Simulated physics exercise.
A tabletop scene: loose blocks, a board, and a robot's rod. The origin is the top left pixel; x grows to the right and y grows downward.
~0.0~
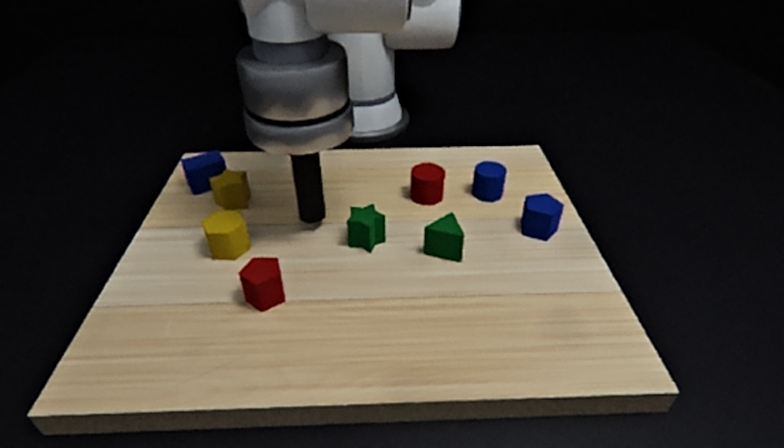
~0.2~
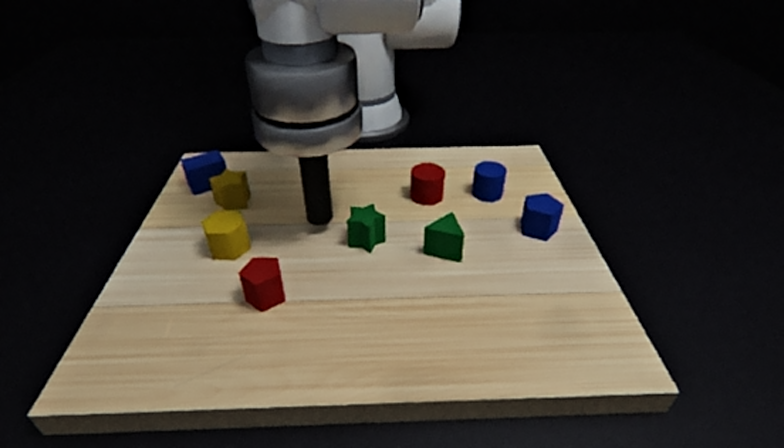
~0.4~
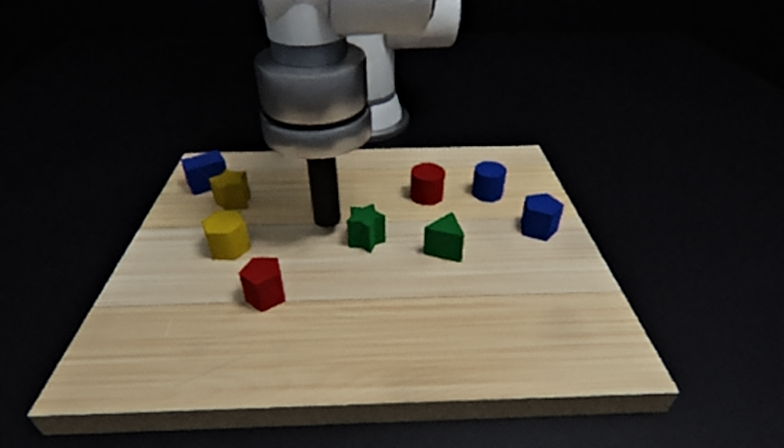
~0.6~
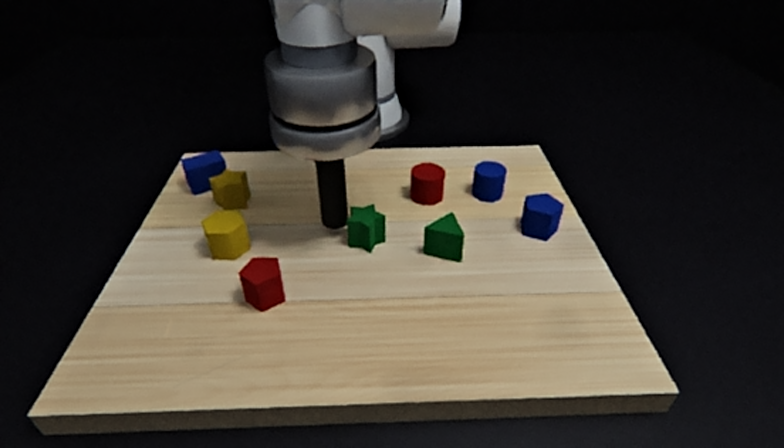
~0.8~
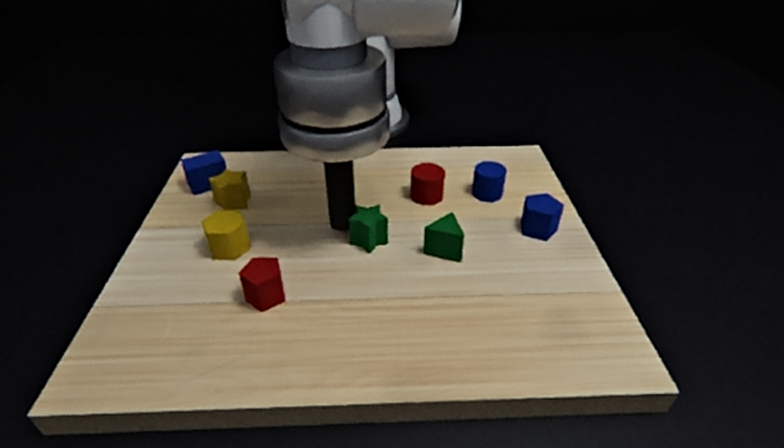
We see a robot arm lowering a dark rod over a wooden board scattered with colored blocks; the rod glides slowly right toward the green star-shaped block, then nudges it very slightly right while the other blocks stay still.
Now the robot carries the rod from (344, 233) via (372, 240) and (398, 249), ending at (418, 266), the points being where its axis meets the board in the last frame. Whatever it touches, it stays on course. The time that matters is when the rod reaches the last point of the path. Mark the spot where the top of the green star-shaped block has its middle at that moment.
It is at (448, 246).
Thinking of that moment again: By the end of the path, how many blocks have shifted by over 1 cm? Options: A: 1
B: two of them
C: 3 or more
The one that fits is B, two of them.
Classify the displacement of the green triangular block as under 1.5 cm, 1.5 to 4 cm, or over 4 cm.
Distance: 1.5 to 4 cm.
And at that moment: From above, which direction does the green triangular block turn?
The answer is counter-clockwise.
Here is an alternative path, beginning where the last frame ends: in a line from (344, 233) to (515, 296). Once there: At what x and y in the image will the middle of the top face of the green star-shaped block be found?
Located at (553, 279).
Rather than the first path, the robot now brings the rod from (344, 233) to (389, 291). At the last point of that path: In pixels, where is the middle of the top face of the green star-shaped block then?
The middle of its top is at (390, 224).
What follows on the original path. One third of the way, rod (371, 230); green star-shaped block (396, 220).
Two thirds of the way, rod (399, 239); green star-shaped block (424, 232), turned 15° clockwise; green triangular block (457, 226), turned 35° anticlockwise.
At the end, rod (418, 256); green star-shaped block (448, 246); green triangular block (469, 230), turned 75° anticlockwise.
